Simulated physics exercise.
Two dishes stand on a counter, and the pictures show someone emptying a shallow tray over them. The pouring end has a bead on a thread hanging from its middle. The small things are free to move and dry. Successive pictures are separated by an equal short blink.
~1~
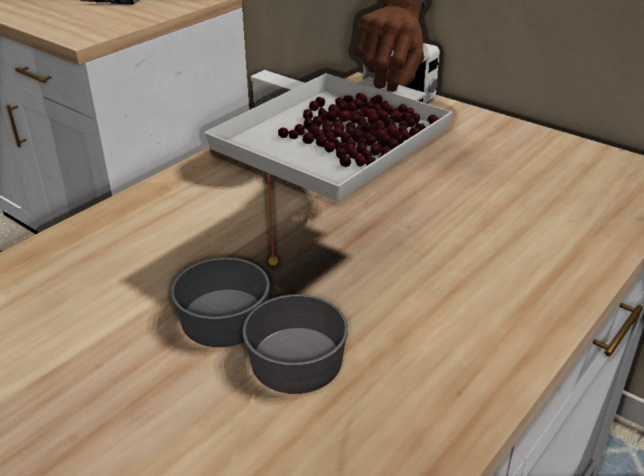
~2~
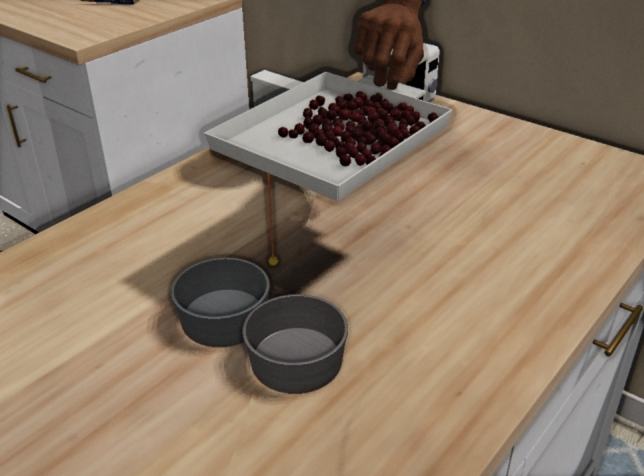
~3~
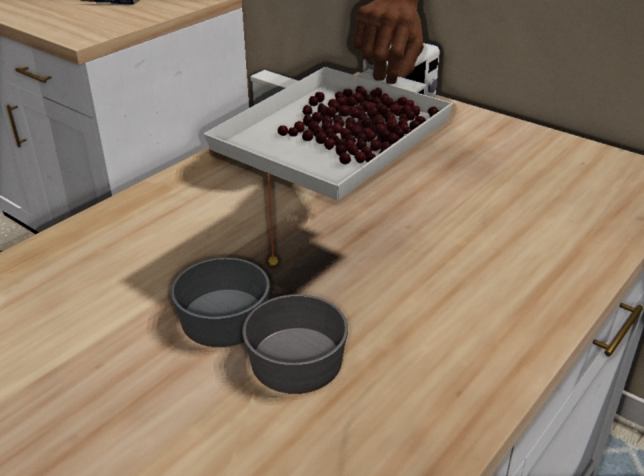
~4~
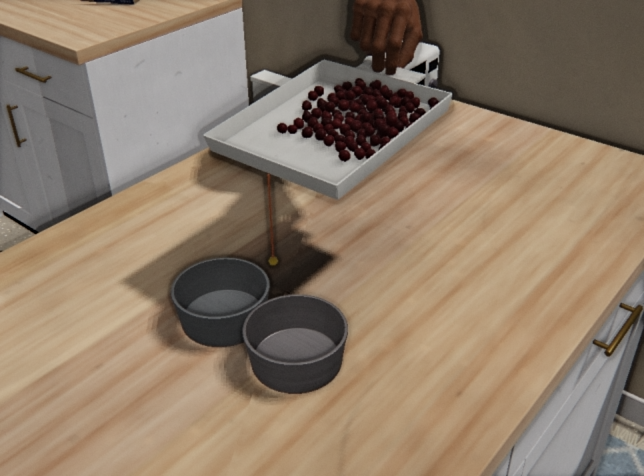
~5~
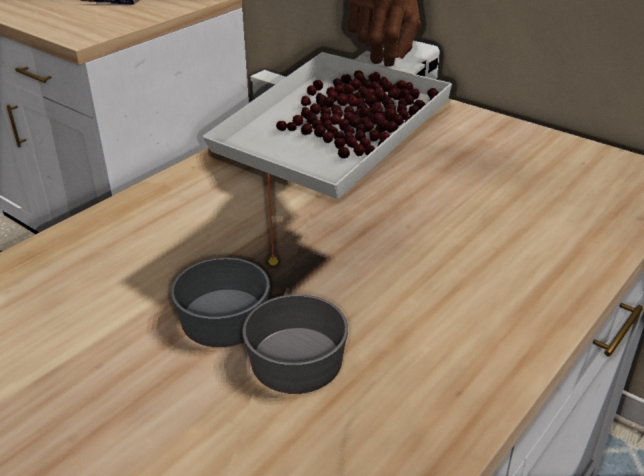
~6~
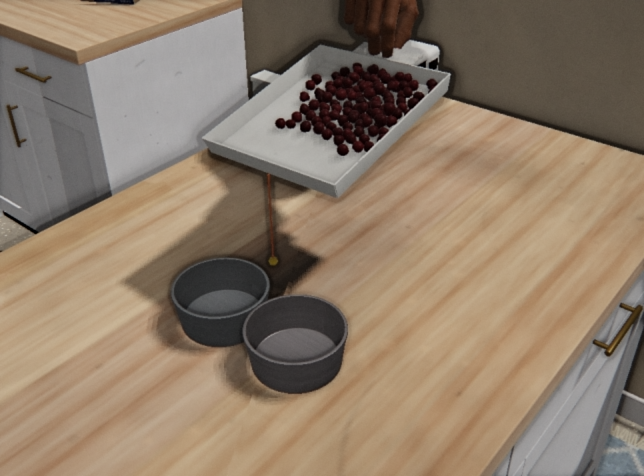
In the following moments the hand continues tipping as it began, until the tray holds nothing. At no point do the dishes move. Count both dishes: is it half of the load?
The greater share is going to end up in the dishes.
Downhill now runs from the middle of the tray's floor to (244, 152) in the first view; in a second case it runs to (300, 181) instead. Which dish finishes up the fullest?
Try 1: Left-side dish. Try 2: Right-side dish.
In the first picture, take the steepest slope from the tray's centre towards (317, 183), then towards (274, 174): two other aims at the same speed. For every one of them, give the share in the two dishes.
So it's 50 percent with the first slope and 80 percent with the other.
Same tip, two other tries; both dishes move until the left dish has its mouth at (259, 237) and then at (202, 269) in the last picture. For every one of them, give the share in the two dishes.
First 0 per cent, second 90 per cent.
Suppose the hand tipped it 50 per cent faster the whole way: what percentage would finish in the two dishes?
Some 70 per cent.
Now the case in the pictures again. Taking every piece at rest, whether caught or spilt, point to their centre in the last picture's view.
Around (214, 316), give or take.
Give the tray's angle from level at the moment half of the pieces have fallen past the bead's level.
Around 110 degrees of turn.
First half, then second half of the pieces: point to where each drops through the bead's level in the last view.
The first part at (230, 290); the rest at (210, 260).
Shortly afterwards, tray tipped steeply; all but a few on the tray; only a few in the left dish; only a few in the air.
Next, tray tipped right over; the bulk on the tray; only a few in the right dish; only a few in the left dish; only a few outside both; only a few in the air.
Some moments later, tray tipped past a quarter turn; near a quarter in the right dish; near half in the left dish; near a quarter outside both.
In the end, tray tipped past a quarter turn; near a quarter in the right dish; near half in the left dish; near a quarter outside both.
